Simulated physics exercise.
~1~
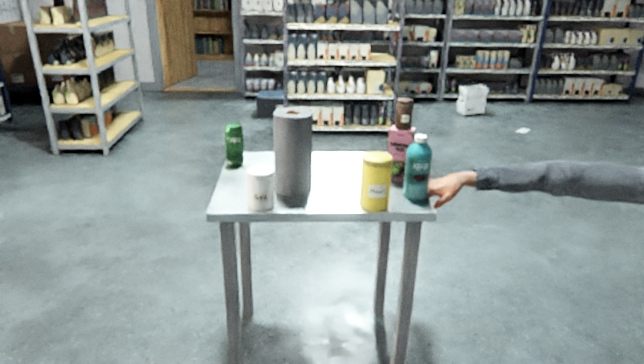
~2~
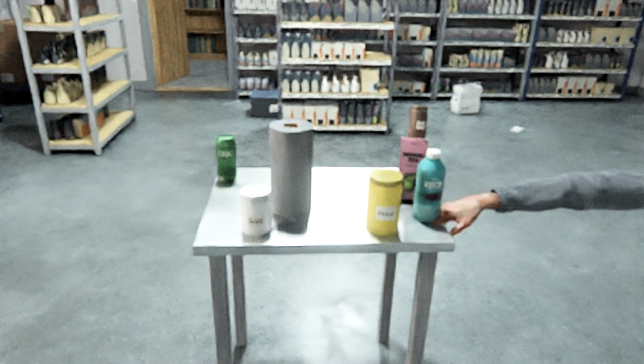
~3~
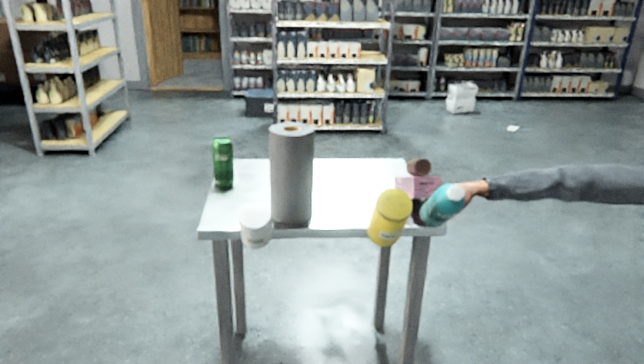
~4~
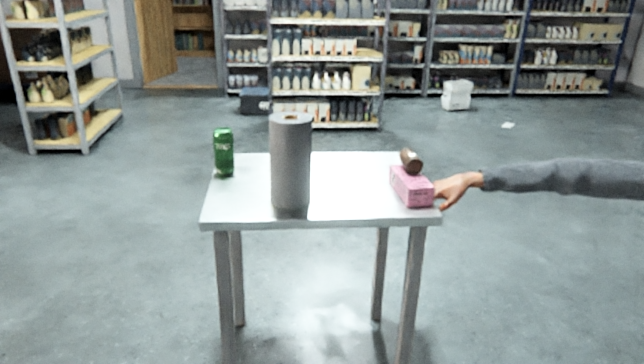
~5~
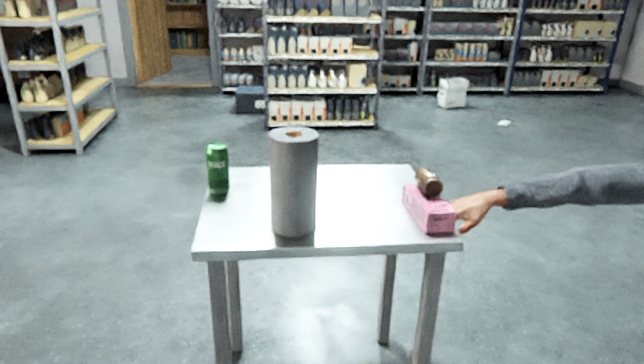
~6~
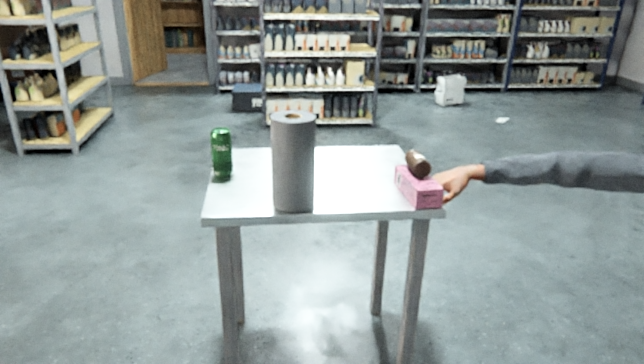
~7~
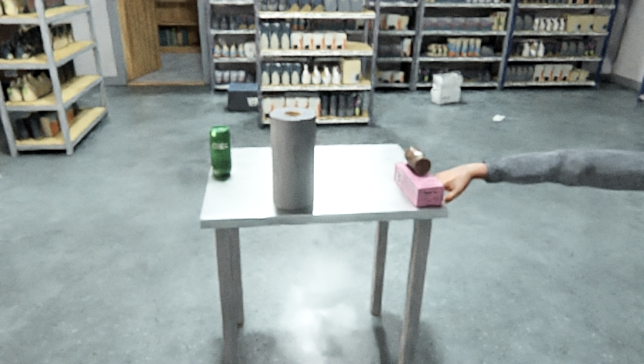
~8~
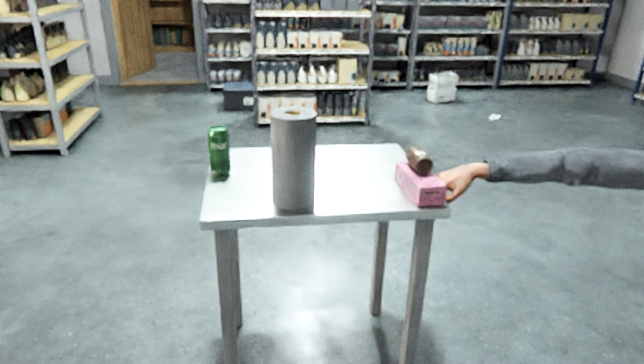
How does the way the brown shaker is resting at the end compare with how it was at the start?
At the start the brown shaker was standing upright, but by the end it was lying on its side.
